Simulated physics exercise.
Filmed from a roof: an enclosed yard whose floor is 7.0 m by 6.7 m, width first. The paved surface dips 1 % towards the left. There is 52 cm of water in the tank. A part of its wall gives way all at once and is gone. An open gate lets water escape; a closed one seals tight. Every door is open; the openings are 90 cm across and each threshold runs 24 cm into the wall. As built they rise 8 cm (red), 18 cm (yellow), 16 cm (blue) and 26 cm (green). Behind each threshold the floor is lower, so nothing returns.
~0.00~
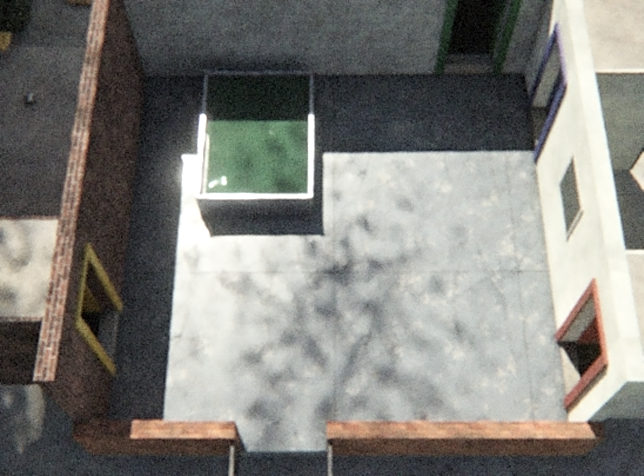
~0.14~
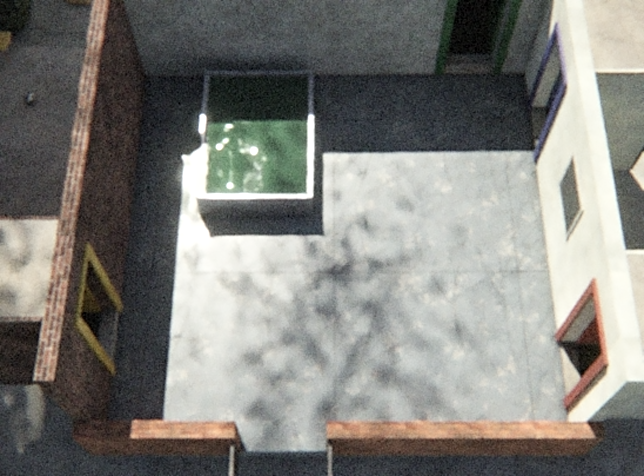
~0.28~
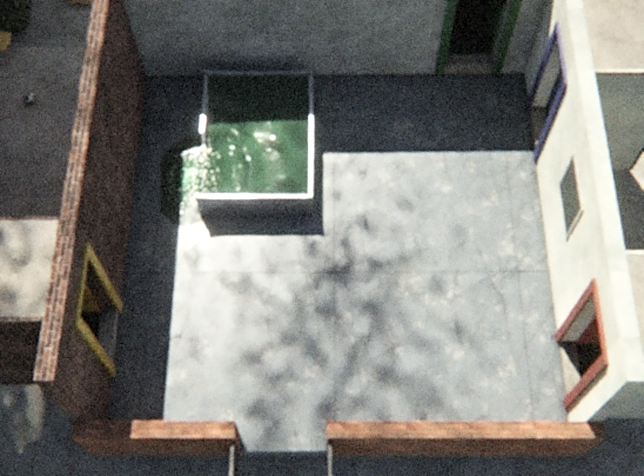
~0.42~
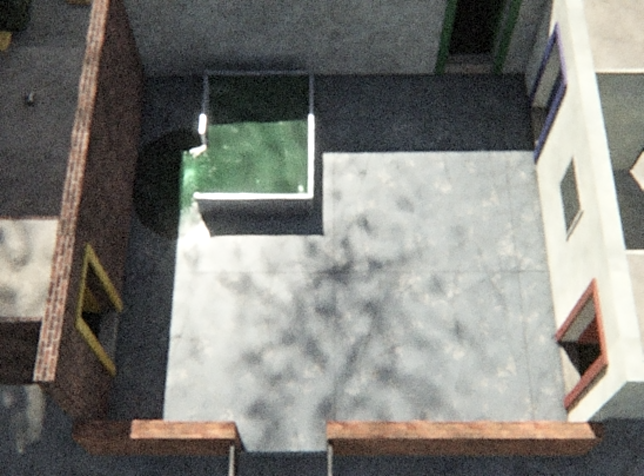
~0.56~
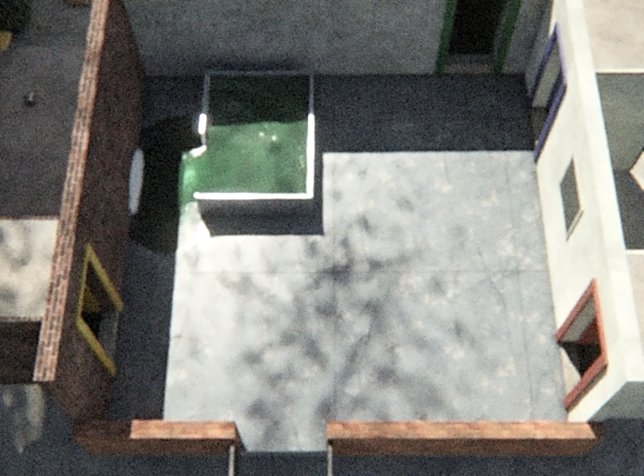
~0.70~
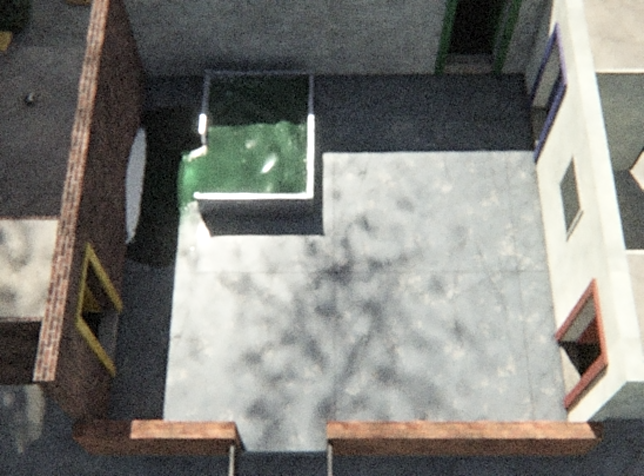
Walled yard seen from above, a glass-sided tank of green water bursting on its left side, water spreading towards the brick wall.
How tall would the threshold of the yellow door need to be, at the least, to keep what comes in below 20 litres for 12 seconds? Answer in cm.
Some 5.5 cm above the ground.
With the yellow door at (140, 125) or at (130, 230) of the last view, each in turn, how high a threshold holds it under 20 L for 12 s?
About 14.0 and 27 cm.
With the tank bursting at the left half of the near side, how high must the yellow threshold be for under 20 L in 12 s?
Then roughly 12.0 cm.
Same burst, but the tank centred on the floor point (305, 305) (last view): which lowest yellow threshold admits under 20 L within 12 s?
Then roughly 28 cm.
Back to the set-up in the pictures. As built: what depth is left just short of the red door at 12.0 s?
Some 4.5 cm.
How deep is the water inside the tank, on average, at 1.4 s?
Some 37 cm.
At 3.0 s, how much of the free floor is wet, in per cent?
Near 30 per cent is wet.
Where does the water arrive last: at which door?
It is the red one.
After 1.4 s water covers 10 % of the floor, deepest (42 cm) near (134, 187); it has not reached the yellow door.
After 3.0 s water covers 30 % of the floor, deepest (28 cm) near (144, 196); 8 cm at the yellow door, 0 litres in over its 18 cm threshold.
After 12.0 s water covers 95 % of the floor, deepest (10 cm) near (111, 389); 8 cm at the yellow door, 0 litres in over its 18 cm threshold.
At the yellow door as built, the water arrived by 1.5 s and peaked near 8 cm at 2.2 s.
With a threshold of 5 cm, 25 litres would have come in within the 12 s; with 6 cm, 15 litres. So under 20 litres takes about 5.5 cm.
